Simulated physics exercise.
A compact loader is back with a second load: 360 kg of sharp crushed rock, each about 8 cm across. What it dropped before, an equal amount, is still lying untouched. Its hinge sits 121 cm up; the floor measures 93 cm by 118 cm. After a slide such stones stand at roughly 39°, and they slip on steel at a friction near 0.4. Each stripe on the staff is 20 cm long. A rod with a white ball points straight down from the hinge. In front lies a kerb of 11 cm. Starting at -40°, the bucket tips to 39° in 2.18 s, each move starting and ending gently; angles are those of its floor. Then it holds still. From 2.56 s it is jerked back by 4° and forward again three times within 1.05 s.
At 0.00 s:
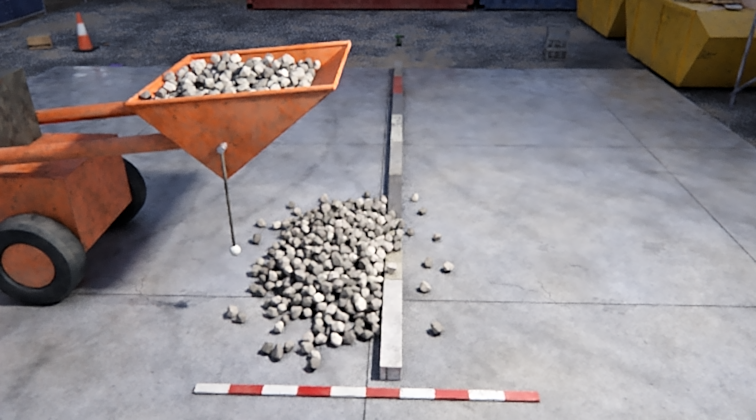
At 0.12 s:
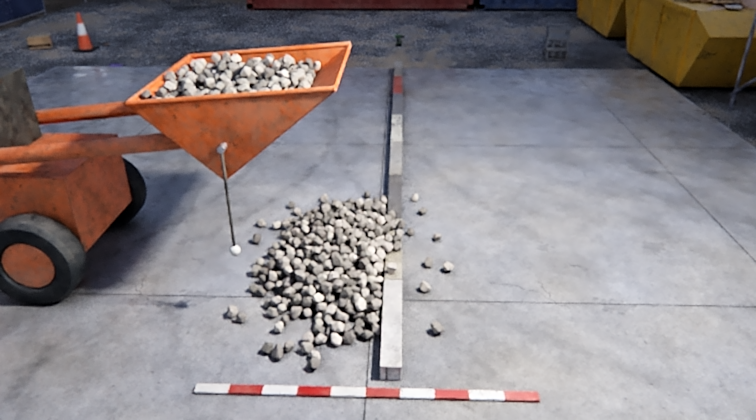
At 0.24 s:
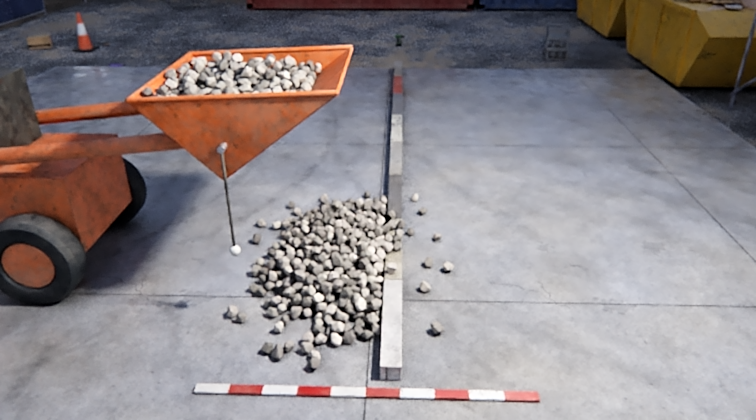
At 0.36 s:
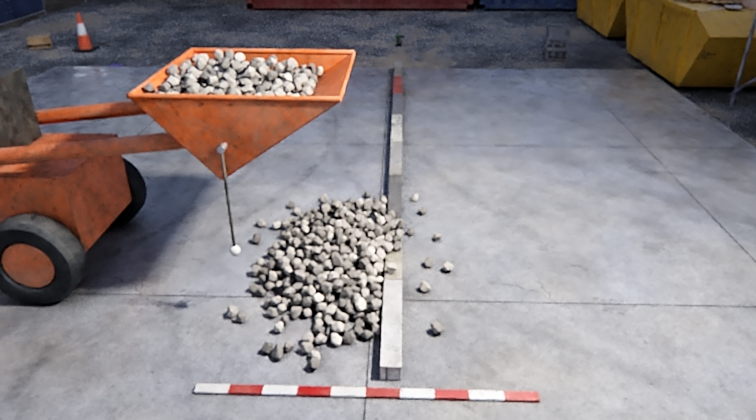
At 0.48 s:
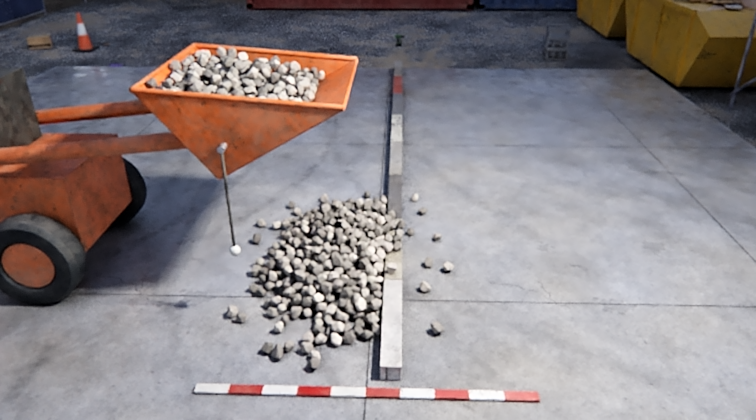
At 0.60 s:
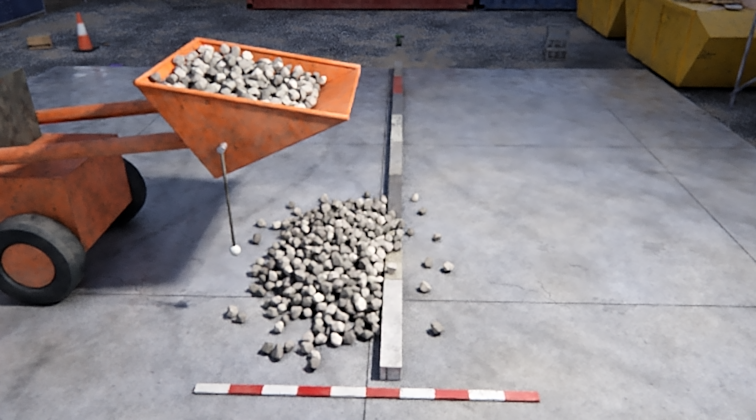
Orange loader bucket full of grey stones slowly tilting down at its right edge above a stone pile beside a kerb.
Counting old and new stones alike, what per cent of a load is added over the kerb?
Some 34 per cent is added.
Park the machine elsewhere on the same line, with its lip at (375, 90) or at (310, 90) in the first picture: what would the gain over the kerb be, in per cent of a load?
Near 75 per cent from the first place, 20 from the second.
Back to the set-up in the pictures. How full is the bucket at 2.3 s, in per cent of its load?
Roughly 35 per cent is still inside.
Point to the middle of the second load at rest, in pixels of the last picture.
Near (377, 240).
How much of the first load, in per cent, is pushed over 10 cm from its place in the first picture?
About 0 per cent.
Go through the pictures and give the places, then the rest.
In the first frame, lip at (334, 88), floor tilted -40°, highest stones at (253, 65). The earlier load is highest near (328, 235), 27 cm above ground level, 99 % on this side of the kerb, 1 % over the kerb.
In the second frame, the bucket is at -39°, its lip at (335, 89); the top of the load is at (253, 65); the stones move at 0.0 m/s on average.
In the third frame, the bucket is at -37°, its lip at (337, 93); the top of the load is at (255, 65); the stones move at 0.1 m/s on average.
In the fourth frame, the bucket is at -34°, its lip at (340, 100); the top of the load is at (222, 61); the stones move at 0.1 m/s on average.
In the fifth frame, lip at (344, 108), floor tilted -30°, highest stones at (208, 60); the stones move at 0.2 m/s on average.
In the sixth frame, the bucket is at -25°, its lip at (347, 119); the top of the load is at (212, 57); the stones move at 0.2 m/s on average.
After 1.6 s the floor is at 27°; in per cent of one load, 99 in the bucket, 100 on this side of the kerb, 1 over the kerb; the foremost stones are at (427, 248).
After 2.3 s the floor is at 39°; in per cent of one load, 33 in the bucket, 162 on this side of the kerb, 5 over the kerb; the foremost stones are at (433, 254).
After 4.1 s the floor is at 39°; in per cent of one load, 0 in the bucket, 165 on this side of the kerb, 35 over the kerb; the foremost stones are at (507, 267).
After 6.7 s the floor is at 39°; in per cent of one load, 0 in the bucket, 165 on this side of the kerb, 35 over the kerb; the foremost stones are at (507, 267). Net gain over the kerb, 34.
